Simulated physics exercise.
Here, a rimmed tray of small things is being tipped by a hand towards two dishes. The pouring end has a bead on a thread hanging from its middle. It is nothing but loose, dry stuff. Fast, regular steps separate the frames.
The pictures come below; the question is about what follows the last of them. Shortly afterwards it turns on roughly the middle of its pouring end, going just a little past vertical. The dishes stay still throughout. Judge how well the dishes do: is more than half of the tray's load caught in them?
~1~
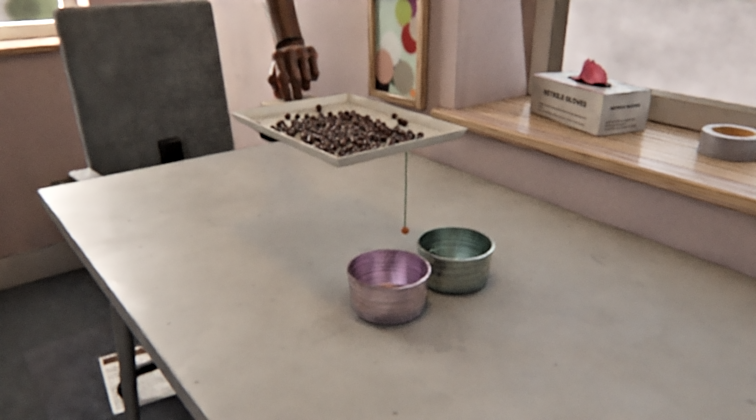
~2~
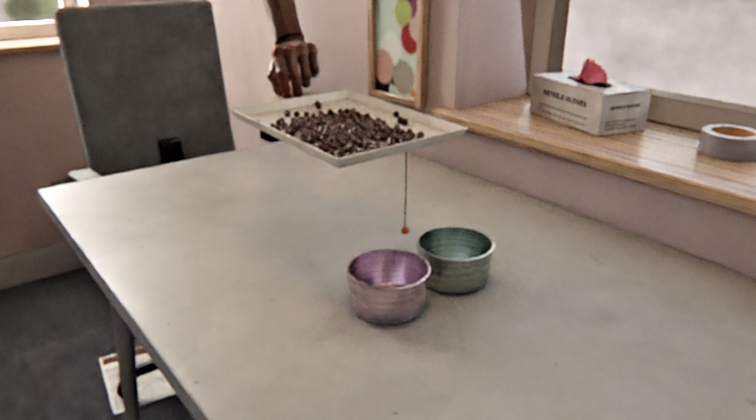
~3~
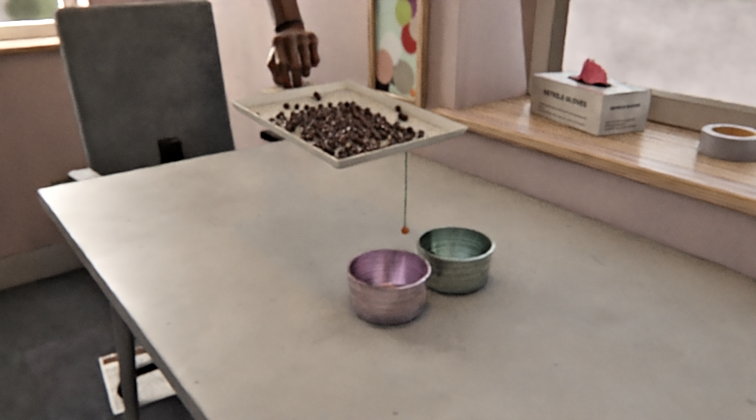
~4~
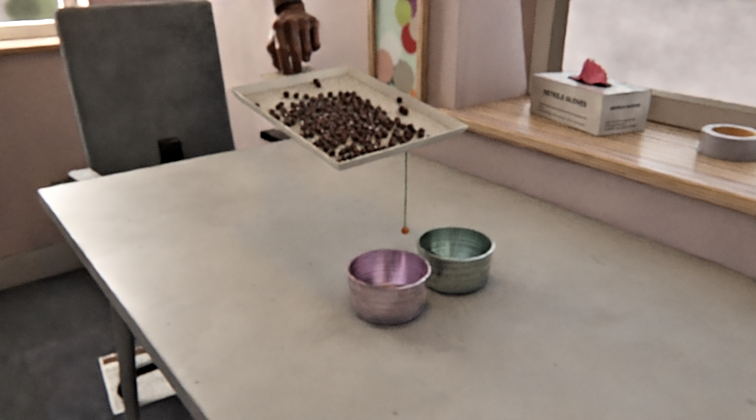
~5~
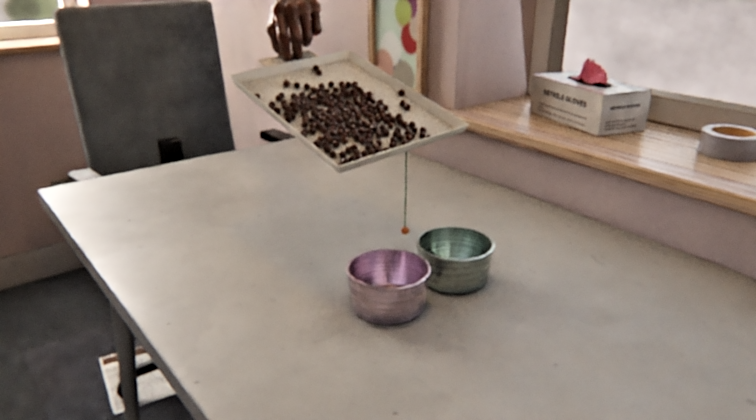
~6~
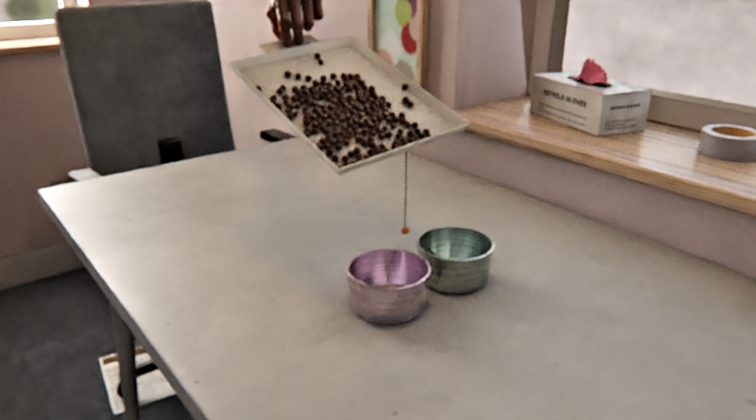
Yes, more than half is caught.
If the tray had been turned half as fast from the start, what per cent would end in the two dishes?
Roughly 70%.
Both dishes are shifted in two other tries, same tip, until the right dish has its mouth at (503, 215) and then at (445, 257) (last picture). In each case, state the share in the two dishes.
Roughly 0% the first time and 70% the second time.
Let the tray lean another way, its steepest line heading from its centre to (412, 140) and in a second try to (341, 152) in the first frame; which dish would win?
One gives the rightmost dish and two gives the leftmost dish.
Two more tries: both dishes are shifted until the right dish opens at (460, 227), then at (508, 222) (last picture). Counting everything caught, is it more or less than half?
Taking the tries in order: A minor share, followed by a minor share.
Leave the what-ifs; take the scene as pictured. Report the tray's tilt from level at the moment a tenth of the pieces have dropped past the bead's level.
That would be about 55 degrees from level.
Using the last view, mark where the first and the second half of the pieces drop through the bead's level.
Initially about (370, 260); subsequently about (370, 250).
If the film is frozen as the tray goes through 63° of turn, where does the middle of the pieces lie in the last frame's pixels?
Around (371, 181).
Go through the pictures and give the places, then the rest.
Corners of the pouring end at (339, 156) and (461, 128), level; middle of the load at (343, 131), chocolate balls; left dish at (415, 299); right dish at (482, 270); bead on its thread at (405, 230), in the first picture.
Corners of the pouring end at (339, 157) and (461, 127), level; middle of the load at (343, 130), in the second picture.
Corners of the pouring end at (339, 158) and (462, 126), tipped barely, lowest at the left corner; middle of the load at (343, 126), in the third picture.
Corners of the pouring end at (340, 161) and (462, 125), tipped a little, lowest at the left corner; middle of the load at (343, 120), in the fourth picture.
Corners of the pouring end at (340, 163) and (463, 124), tipped a little, lowest at the left corner; middle of the load at (344, 115), in the fifth picture.
Corners of the pouring end at (340, 166) and (464, 122), tipped clearly, lowest at the left corner; middle of the load at (347, 113), nearly all on the move; left dish at (415, 299); right dish at (482, 270), in the sixth picture.
Soon, tray tipped steeply; about half on the tray; about a quarter in the left dish; a stray few in the right dish; a small part outside both; about a quarter in the air.
A while on, tray tipped past a quarter turn; about two thirds in the left dish; a small part in the right dish; about a third outside both; a stray few in the air.
Towards the end, tray tipped past a quarter turn; about two thirds in the left dish; a small part in the right dish; about a third outside both.
Finally, tray tipped past a quarter turn; about two thirds in the left dish; a small part in the right dish; about a third outside both.
